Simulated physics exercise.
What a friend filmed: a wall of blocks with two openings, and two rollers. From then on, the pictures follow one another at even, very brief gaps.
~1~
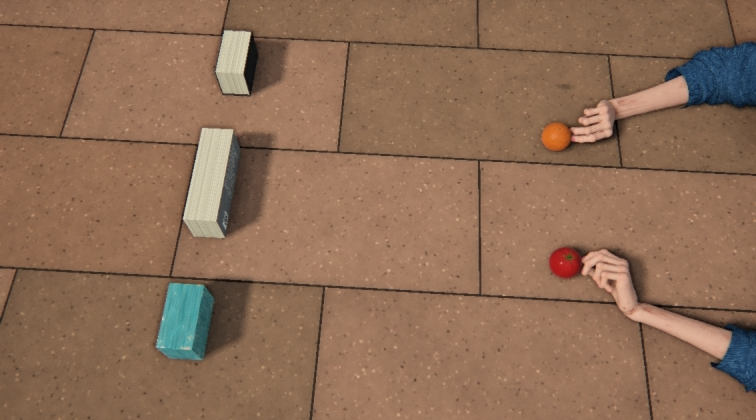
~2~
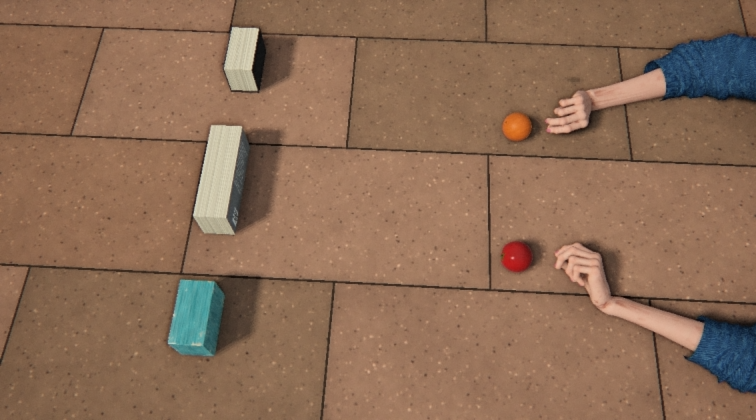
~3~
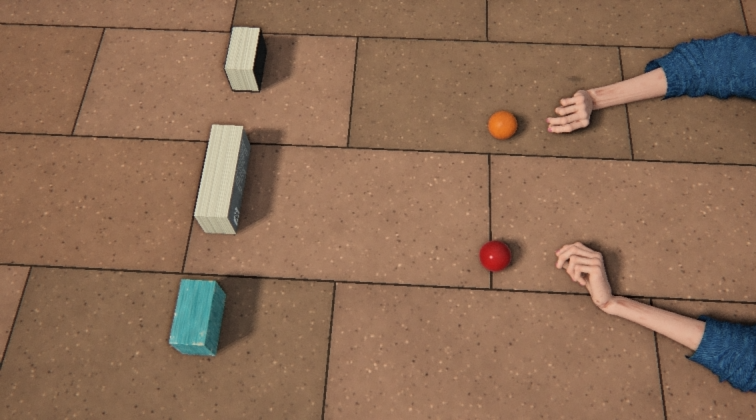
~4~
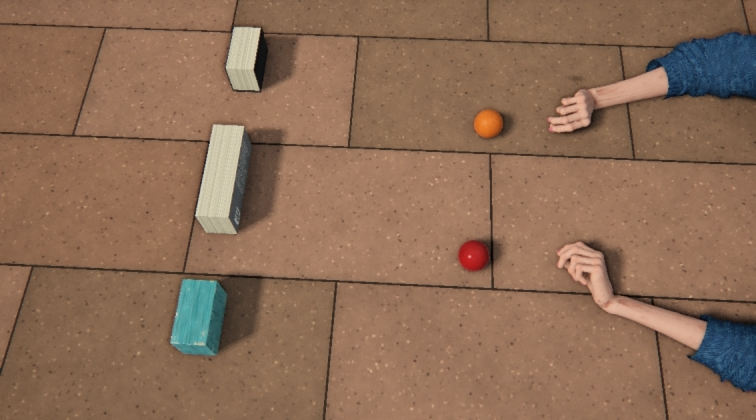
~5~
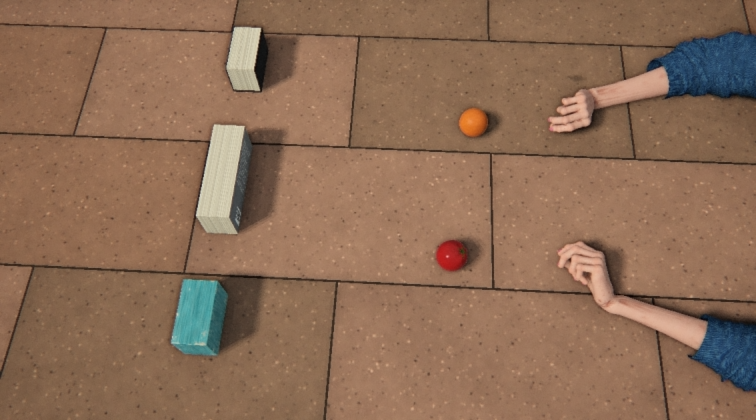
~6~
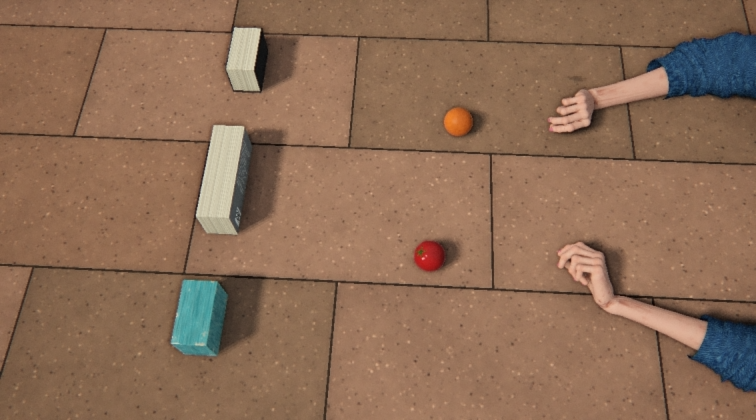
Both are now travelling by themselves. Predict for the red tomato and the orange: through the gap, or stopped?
One by one: Just watch the red tomato get through, just watch the orange get through.
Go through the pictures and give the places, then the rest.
Red tomato (566, 263) under the hand; orange (557, 137) under the hand; turquoise block (187, 322), in the first frame.
Red tomato (516, 257); orange (517, 127), in the second frame.
Red tomato (495, 256); orange (503, 125), in the third frame.
Red tomato (474, 256); orange (489, 123), in the fourth frame.
Red tomato (452, 256); orange (474, 122), in the fifth frame.
Red tomato (430, 256); orange (459, 122); black book (248, 60), in the sixth frame.
Then, 0.40 s after the last picture, red tomato heading on near (211, 256); orange heading on near (311, 112).
Then, 0.88 s after the last picture, red tomato heading on; orange heading on near (144, 100).
Then, 1.28 s after the last picture, red tomato heading on; orange heading on near (11, 91).
By the end, the red tomato passes through its gap; the orange passes through its gap.
